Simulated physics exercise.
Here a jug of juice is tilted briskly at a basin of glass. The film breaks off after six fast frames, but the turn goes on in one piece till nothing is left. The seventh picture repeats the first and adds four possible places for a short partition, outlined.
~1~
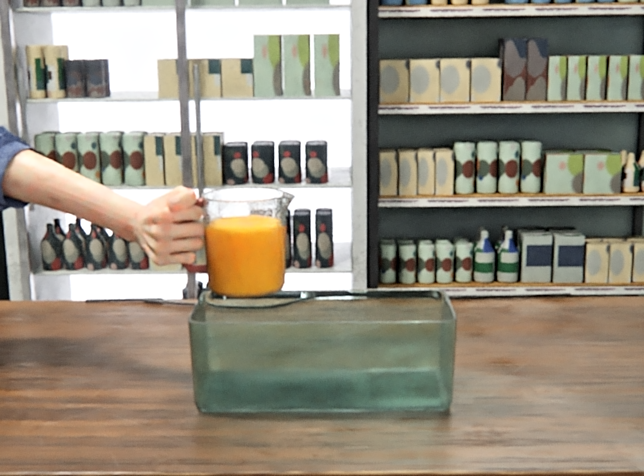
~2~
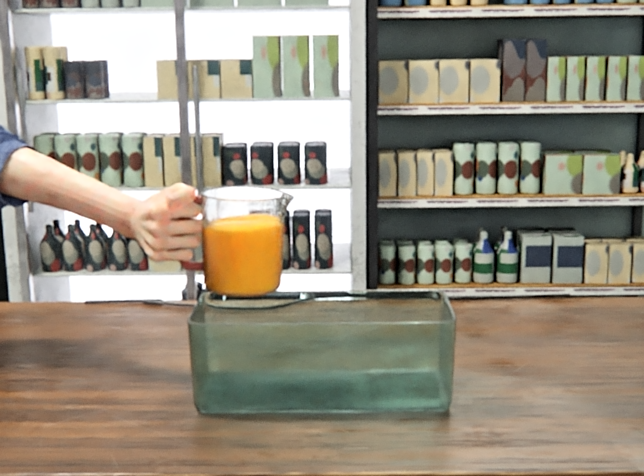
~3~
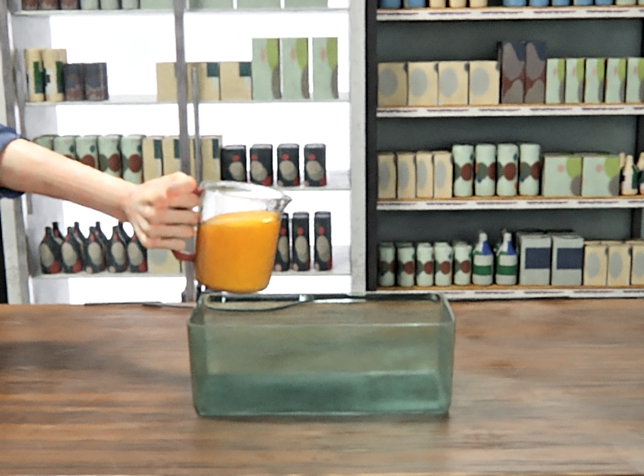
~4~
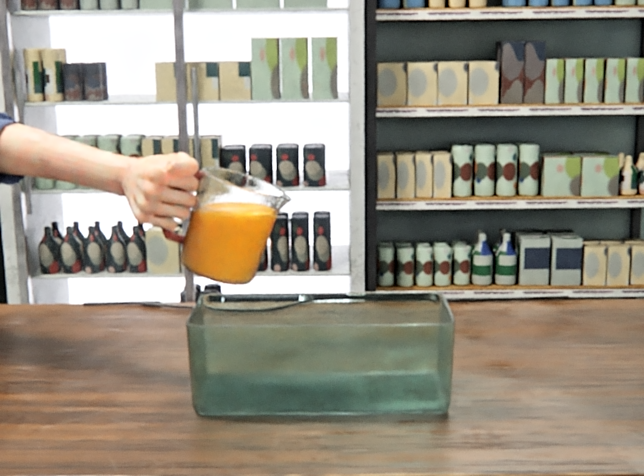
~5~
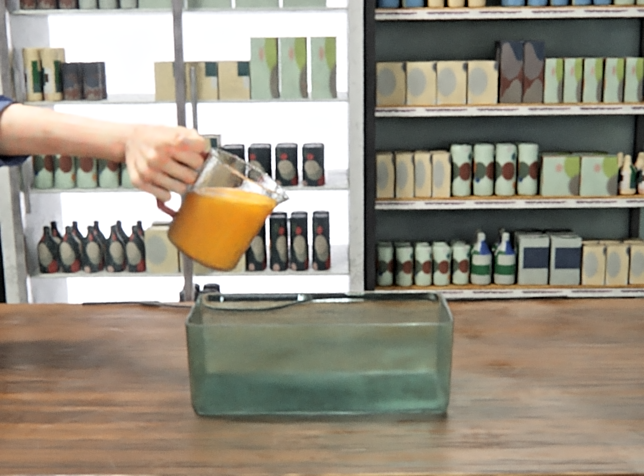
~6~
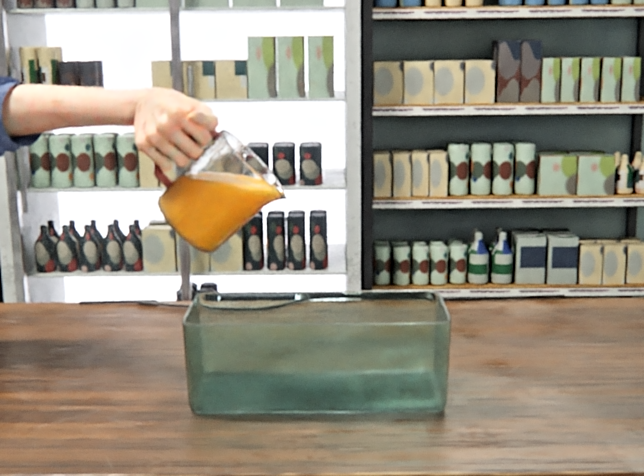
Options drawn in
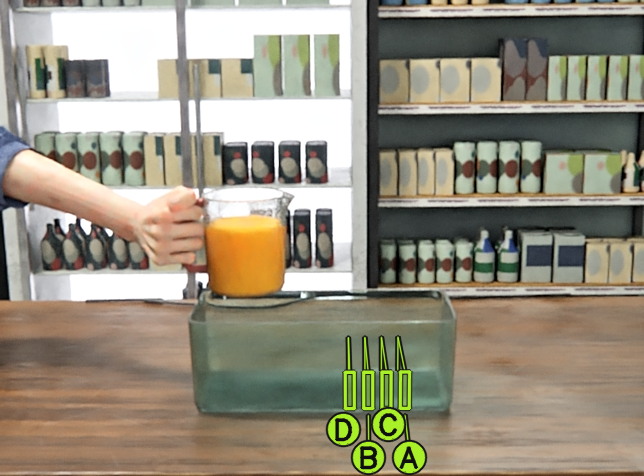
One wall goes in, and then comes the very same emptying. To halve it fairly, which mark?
The answer is place C.
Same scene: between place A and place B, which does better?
It is B.
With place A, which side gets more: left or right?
More ends on the left.
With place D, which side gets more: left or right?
The right one.
On the marked copy, A at (405, 415); B at (368, 415); C at (386, 415); D at (350, 415).
For place A, about 80 % ends left of the wall and 17 % right of it.
For place B, about 24 % ends left of the wall and 70 % right of it; 6 % is lost outside.
For place C, about 50 % ends left of the wall and 42 % right of it; 8 % is lost outside.
For place D, about 11 % ends left of the wall and 82 % right of it; 7 % is lost outside.
